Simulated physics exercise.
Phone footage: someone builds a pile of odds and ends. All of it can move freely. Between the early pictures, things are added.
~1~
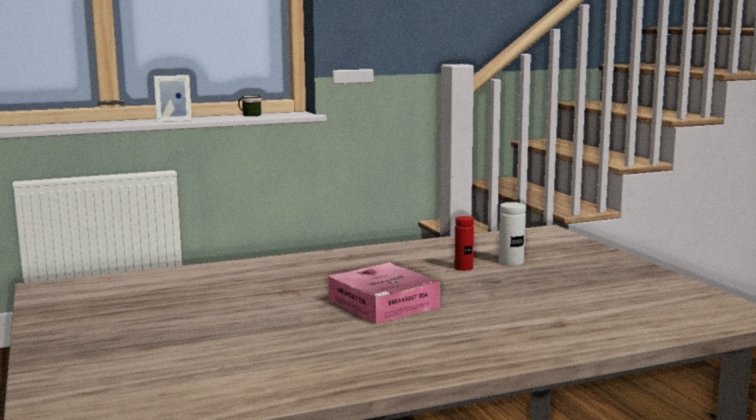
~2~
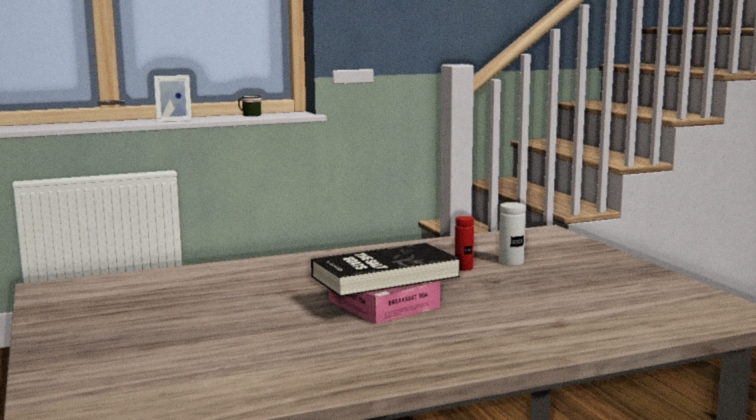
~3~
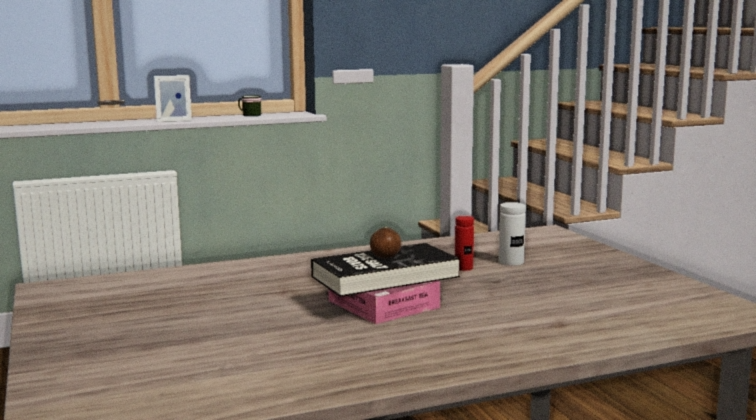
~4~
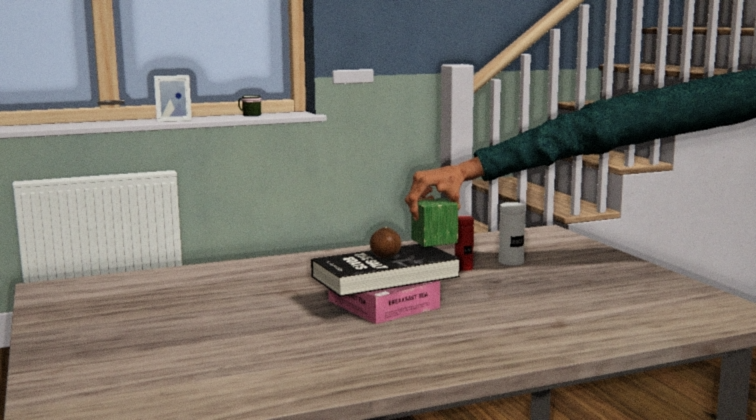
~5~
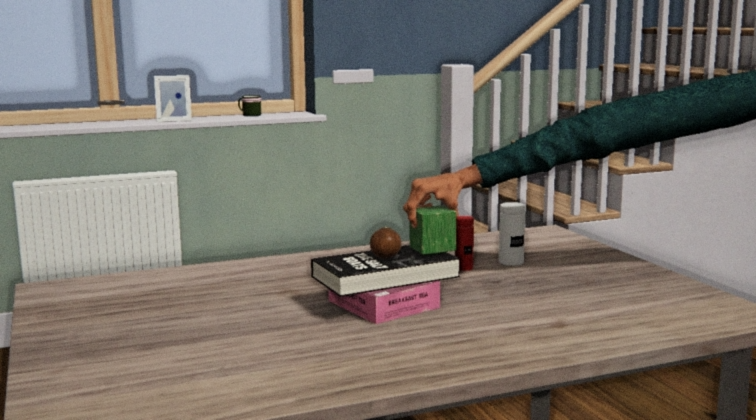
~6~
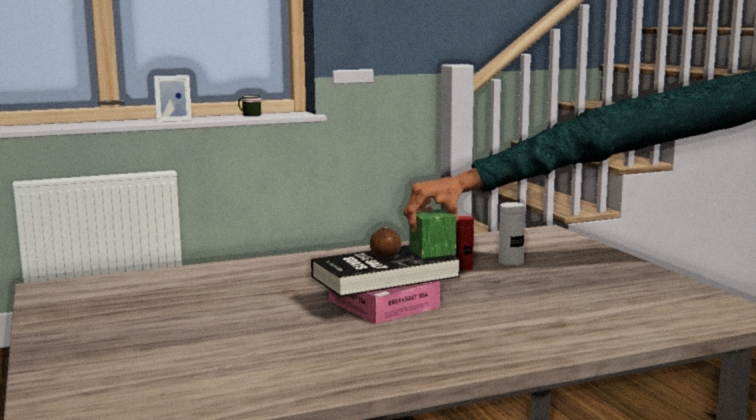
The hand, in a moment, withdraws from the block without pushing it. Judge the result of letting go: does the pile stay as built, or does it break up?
Not one thing drops.
Then, 0.60 s on from there, no change.
Then, 1.60 s on from there, green block resting near (433, 234).
In the end, all 6 unmoved. At the end, from the last picture's camera, green block near (433, 234). The pile stays up.
